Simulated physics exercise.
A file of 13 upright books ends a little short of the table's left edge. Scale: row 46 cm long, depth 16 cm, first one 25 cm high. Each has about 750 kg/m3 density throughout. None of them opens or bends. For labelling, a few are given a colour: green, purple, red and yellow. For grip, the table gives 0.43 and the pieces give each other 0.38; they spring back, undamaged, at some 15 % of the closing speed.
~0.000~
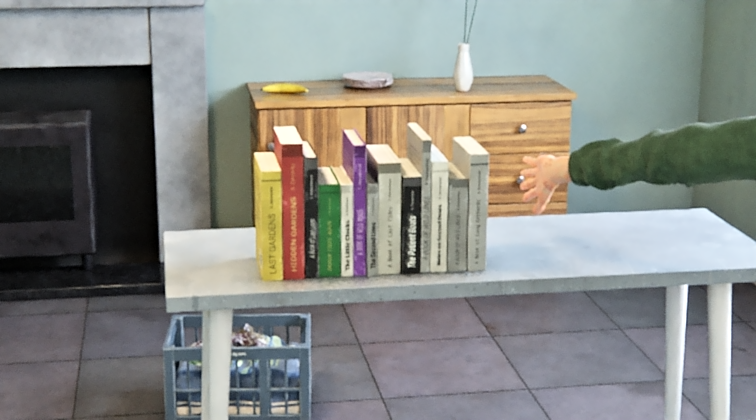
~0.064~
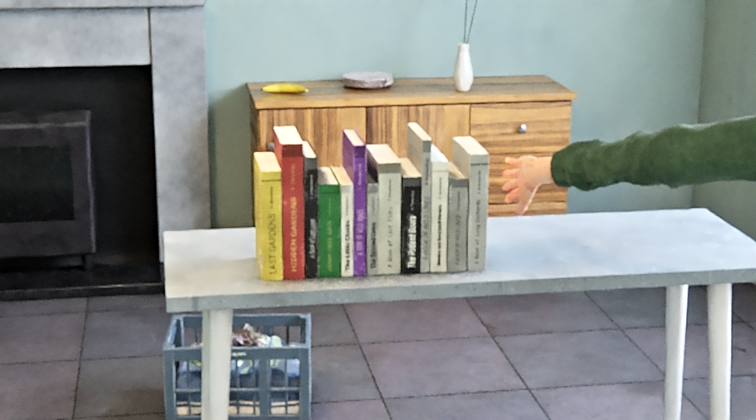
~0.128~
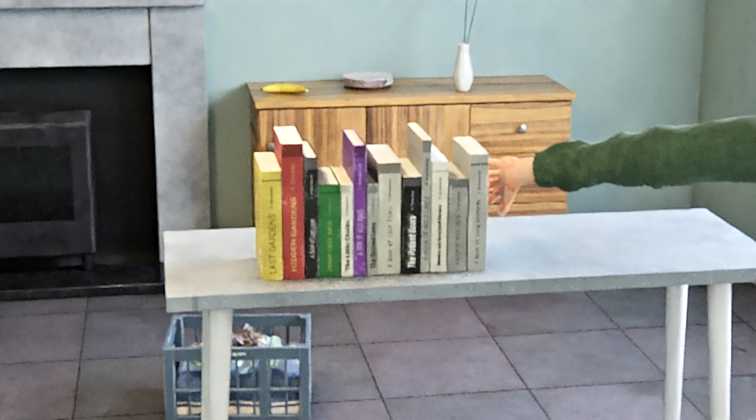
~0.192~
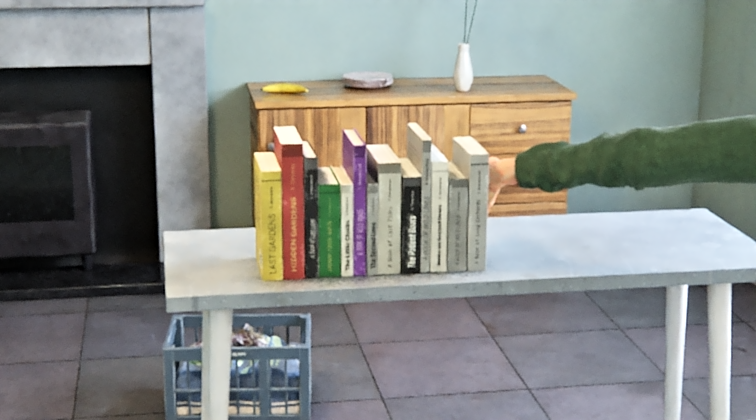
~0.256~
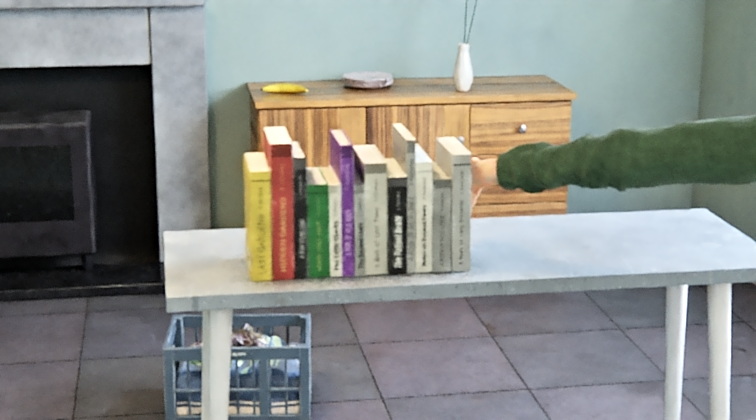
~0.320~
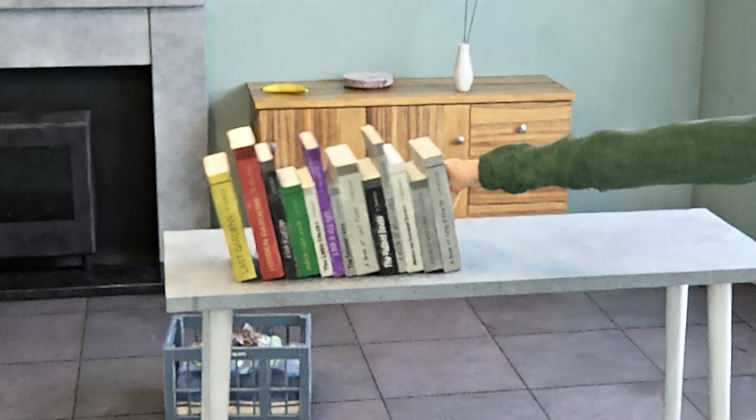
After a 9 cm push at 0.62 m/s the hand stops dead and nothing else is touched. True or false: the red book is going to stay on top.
False; it goes down.
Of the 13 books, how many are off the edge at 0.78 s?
Count at that time: 1.
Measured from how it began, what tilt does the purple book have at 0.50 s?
At that moment, roughly 40 degrees.
Around 0.38 s, none of the 13 books off the edge, 13 disturbed; red book tipped 23°; yellow book tipped 31°.
Around 0.50 s, none of the 13 books off the edge, 13 disturbed; red book tipped 49°; yellow book on its side.
Around 0.78 s, 1 of the 13 books off the edge; red book on its side; yellow book upside down.
Around 1.00 s, 2 of the 13 books off the edge; red book on its side; yellow book on its side.
Finally (1.2 s), 2 of the 13 books off the edge; red book on its side; yellow book on its side; green book tipped 75°.
